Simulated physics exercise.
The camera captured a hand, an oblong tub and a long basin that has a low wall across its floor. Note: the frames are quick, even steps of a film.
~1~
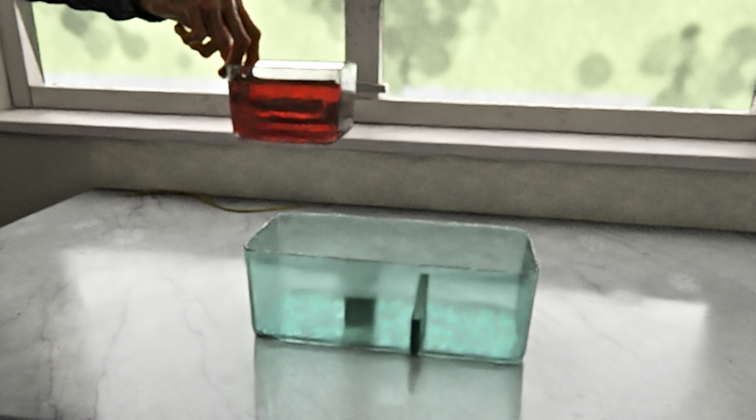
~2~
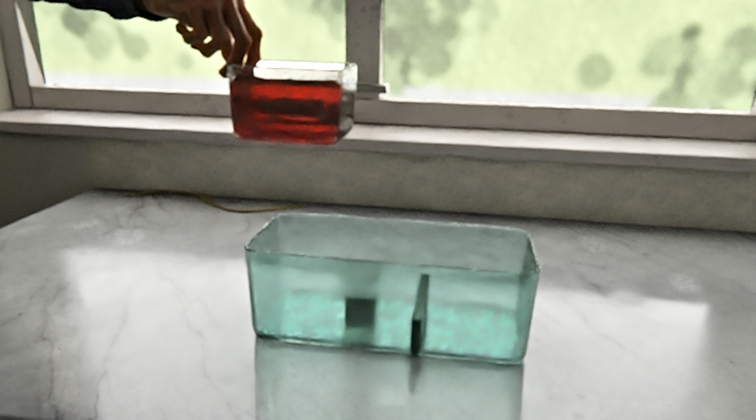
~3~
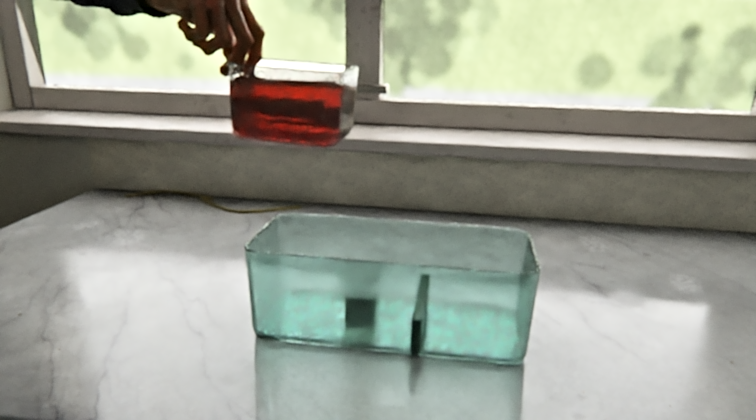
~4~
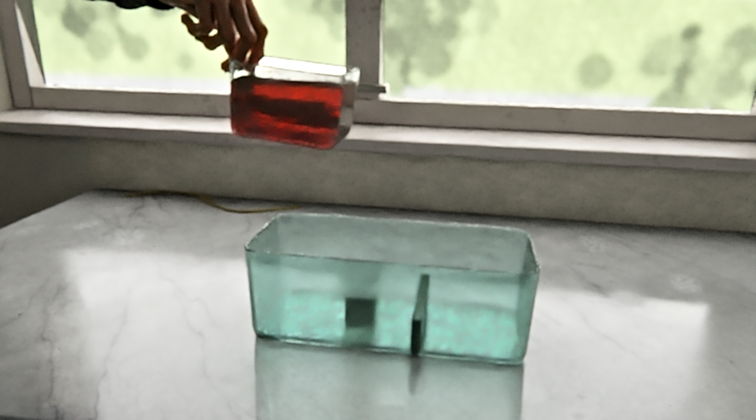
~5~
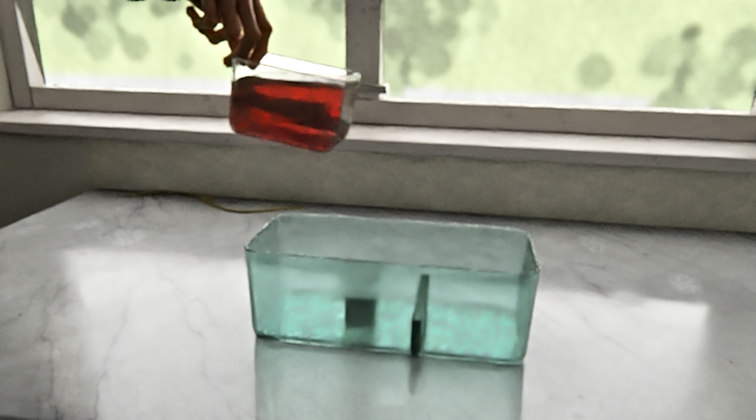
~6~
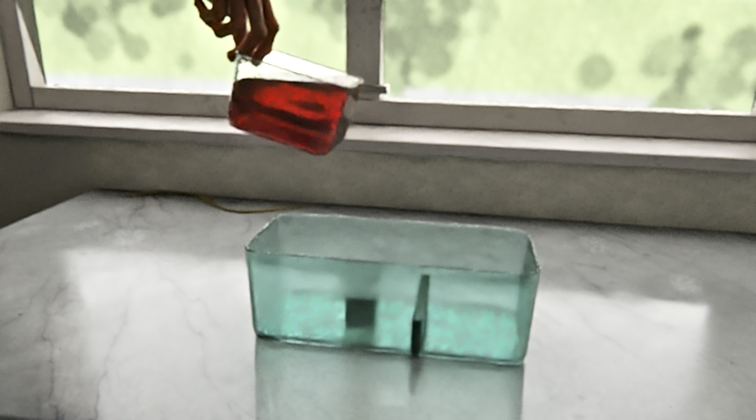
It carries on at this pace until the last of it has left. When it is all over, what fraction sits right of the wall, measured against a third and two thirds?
It finishes at between a third and two thirds.
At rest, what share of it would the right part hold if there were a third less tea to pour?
About 10 in a hundred.
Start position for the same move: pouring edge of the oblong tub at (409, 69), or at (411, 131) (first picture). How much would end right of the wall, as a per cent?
In turn 85 % and 80 %.
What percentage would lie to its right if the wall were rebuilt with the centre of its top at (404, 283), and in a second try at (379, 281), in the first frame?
65 per cent first, then 80 per cent.
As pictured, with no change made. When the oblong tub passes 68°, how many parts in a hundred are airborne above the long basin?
It works out to about 30 percent.
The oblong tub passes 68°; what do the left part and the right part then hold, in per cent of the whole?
Split: Left 10 per cent, right 10 per cent.
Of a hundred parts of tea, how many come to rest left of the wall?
Share approx. 55 %.
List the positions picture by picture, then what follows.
In the first picture, tilt 0°; pouring edge (348, 68); surface from (245, 74) to (347, 77); the long basin's rim runs from (261, 231) to (533, 251); the wall's top is at (421, 295).
In the second picture, tilt 1°; pouring edge (349, 69); surface from (246, 74) to (348, 78).
In the third picture, tilt 3°; pouring edge (350, 71); surface from (247, 74) to (349, 79).
In the fourth picture, tilt 6°; pouring edge (351, 74); surface from (248, 75) to (350, 79).
In the fifth picture, tilt 10°; pouring edge (353, 79); surface from (249, 75) to (351, 79).
In the sixth picture, tilt 15°; pouring edge (355, 85); surface from (251, 76) to (355, 81).
A moment on, the tilt is 68° and 49 per cent is still to pour, 9 is left of the wall and 11 right of it.
Next, the tilt is 101° and 9 per cent is still to pour, 36 is left of the wall and 46 right of it.
Then the tilt is 109° and 0 per cent is still to pour, 52 is left of the wall and 46 right of it.
Later the tilt is 109° and 0 per cent is still to pour, 53 is left of the wall and 47 right of it.
Finally, 53 per cent lies left of the wall, 46 right of it and 1 outside.
